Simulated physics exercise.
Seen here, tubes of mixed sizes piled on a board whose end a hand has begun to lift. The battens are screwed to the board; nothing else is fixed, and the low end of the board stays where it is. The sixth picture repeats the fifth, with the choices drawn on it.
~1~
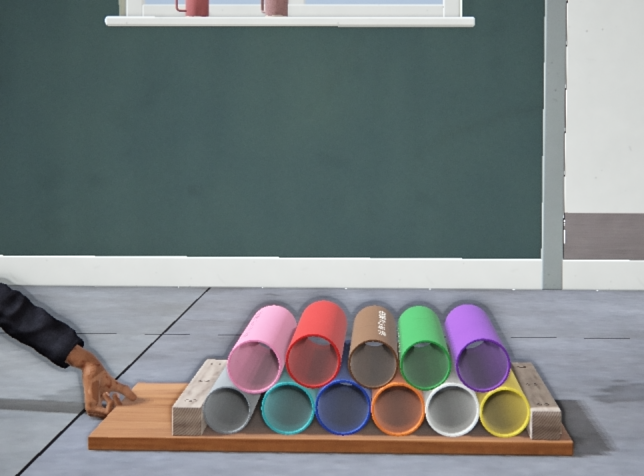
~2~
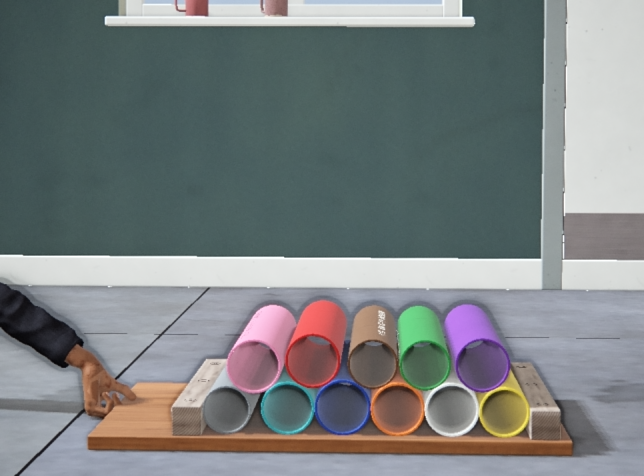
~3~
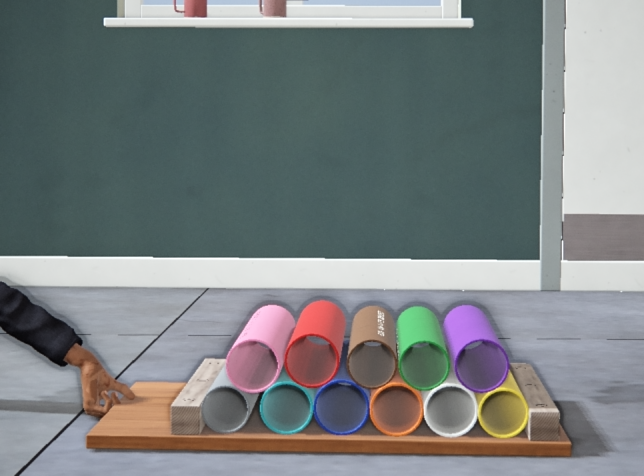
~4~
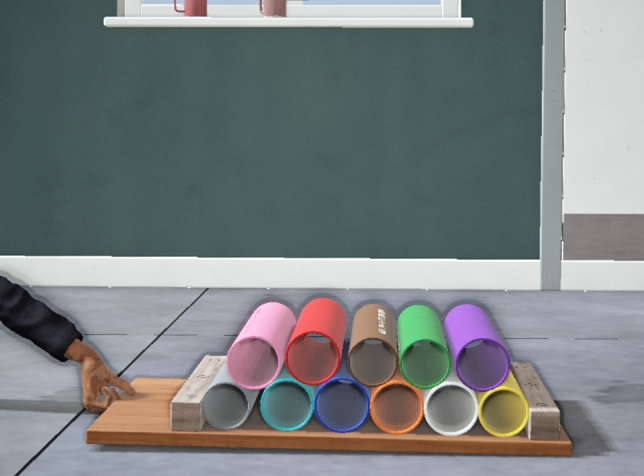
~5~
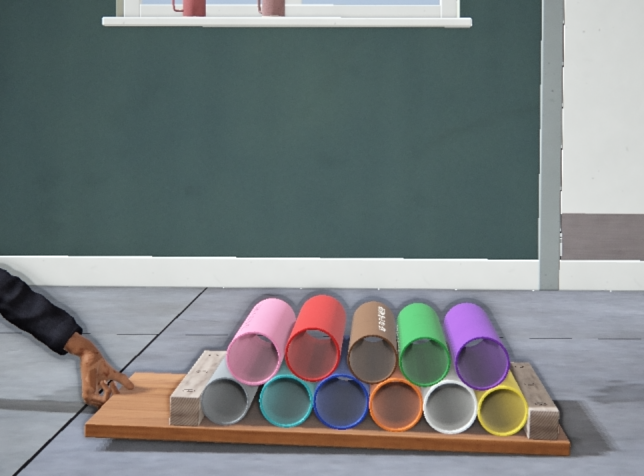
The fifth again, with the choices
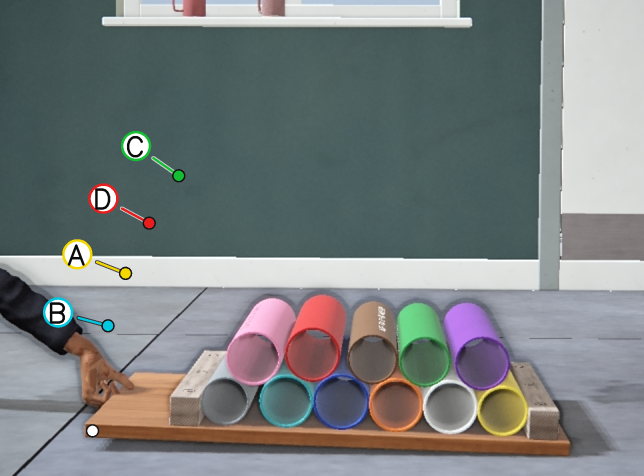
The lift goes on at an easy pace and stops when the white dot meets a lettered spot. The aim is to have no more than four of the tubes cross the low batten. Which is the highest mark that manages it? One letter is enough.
The last mark within the limit is D.
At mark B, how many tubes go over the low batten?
With B, none.
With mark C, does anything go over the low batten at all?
Yes.
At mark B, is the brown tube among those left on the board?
Yes.
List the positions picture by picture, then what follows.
In the first picture, green tube (426, 365); purple tube (483, 365); pink tube (255, 366).
In the second picture, pink tube (254, 366); red tube (313, 361).
In the third picture, board (333, 402); grey tube (226, 409); turquoise tube (286, 408); brown tube (372, 364).
In the fourth picture, board (333, 400); grey tube (226, 406); turquoise tube (287, 405).
In the fifth picture, board (332, 397); grey tube (225, 401); turquoise tube (286, 401).
On the marked copy, A at (126, 273); B at (108, 326); C at (179, 176); D at (149, 223); the white dot at (92, 431).
With D. Early on, board at 16°.
Further on, board at 28°.
At the end, board at 28°, one over the low batten (purple).
As for the rest, A none over the low batten; B none over the low batten; C five over the low batten.
